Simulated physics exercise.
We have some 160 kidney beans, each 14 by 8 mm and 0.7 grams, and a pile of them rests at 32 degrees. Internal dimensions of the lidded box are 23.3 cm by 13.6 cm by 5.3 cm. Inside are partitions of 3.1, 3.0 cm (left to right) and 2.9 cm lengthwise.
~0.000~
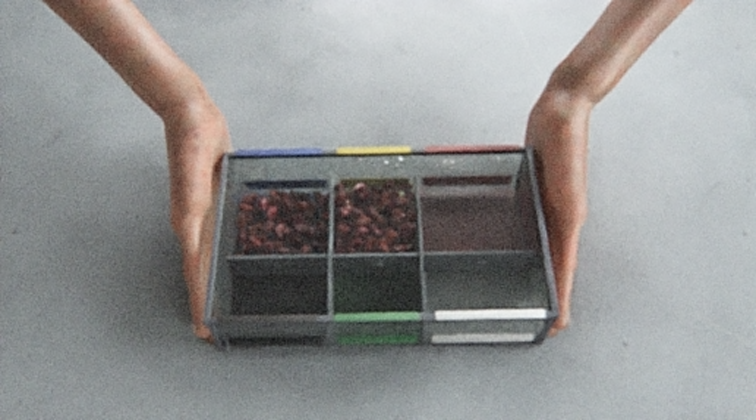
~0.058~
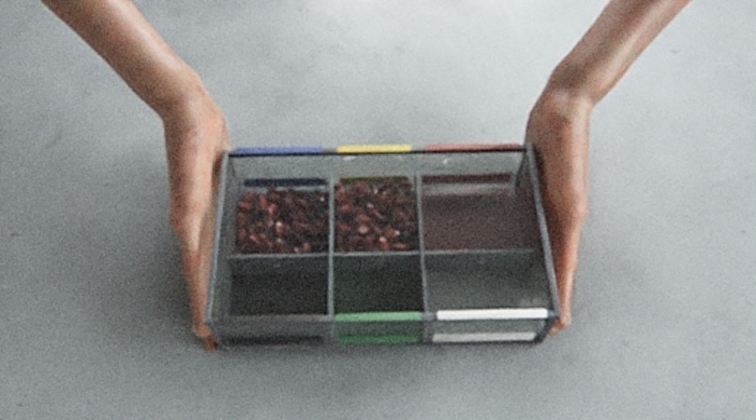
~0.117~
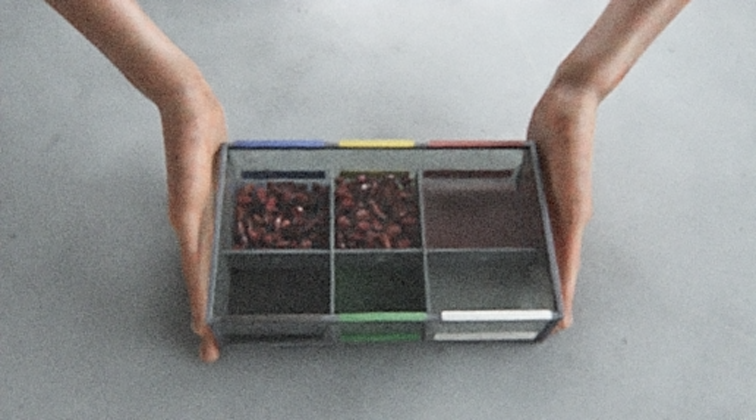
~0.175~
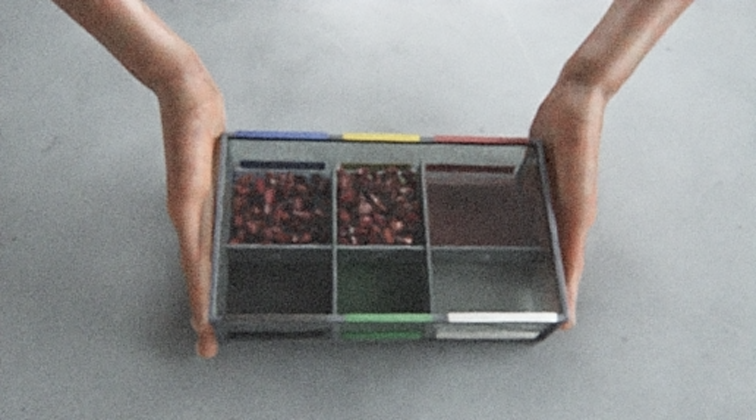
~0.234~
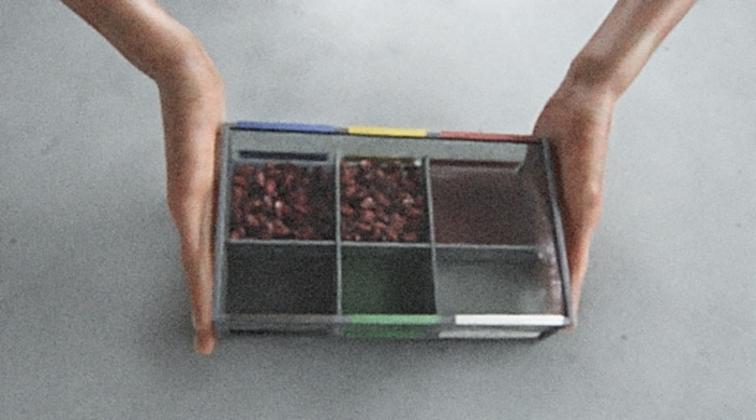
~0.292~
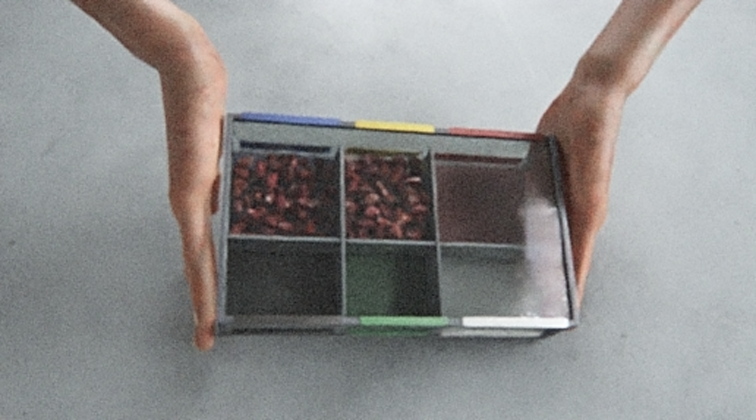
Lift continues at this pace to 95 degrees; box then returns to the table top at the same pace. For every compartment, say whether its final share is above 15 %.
Red compartment: No, blue compartment: No, green compartment: No, yellow compartment: No, white compartment: Yes, black compartment: No.
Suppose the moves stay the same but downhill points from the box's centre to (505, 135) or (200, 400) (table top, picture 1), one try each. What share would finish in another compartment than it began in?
First try: About 45 percent; second try: About 60 percent.
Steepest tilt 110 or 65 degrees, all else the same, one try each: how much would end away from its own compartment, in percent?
About 100 and about 10 per cent, in that order.
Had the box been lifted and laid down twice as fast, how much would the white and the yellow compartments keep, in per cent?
White = 65 per cent, yellow = 10 per cent.
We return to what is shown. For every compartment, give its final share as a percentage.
Final shares in percent: Red 0, blue 5, green 5, yellow 10, white 75, black 0.
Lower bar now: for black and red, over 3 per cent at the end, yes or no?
Black: False; red: False.
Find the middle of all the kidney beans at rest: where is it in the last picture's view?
Approximately (481, 301) in the last picture.
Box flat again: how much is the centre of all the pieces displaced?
It shifts some 11.5 cm.
After 1.46 s, tilt 95 degrees; red 5 %, blue 25 %, green 10 %, yellow 30 %, white 25 %, black 5 %.
After 2.24 s, tilt 42 degrees; blue 5 %, green 5 %, yellow 10 %, white 75 %.
After 3.04 s, tilt 0 degrees; blue 5 %, green 5 %, yellow 10 %, white 75 %.
At rest (3.5 s), red 0 %, blue 5 %, green 5 %, yellow 10 %, white 75 %, black 0 %.
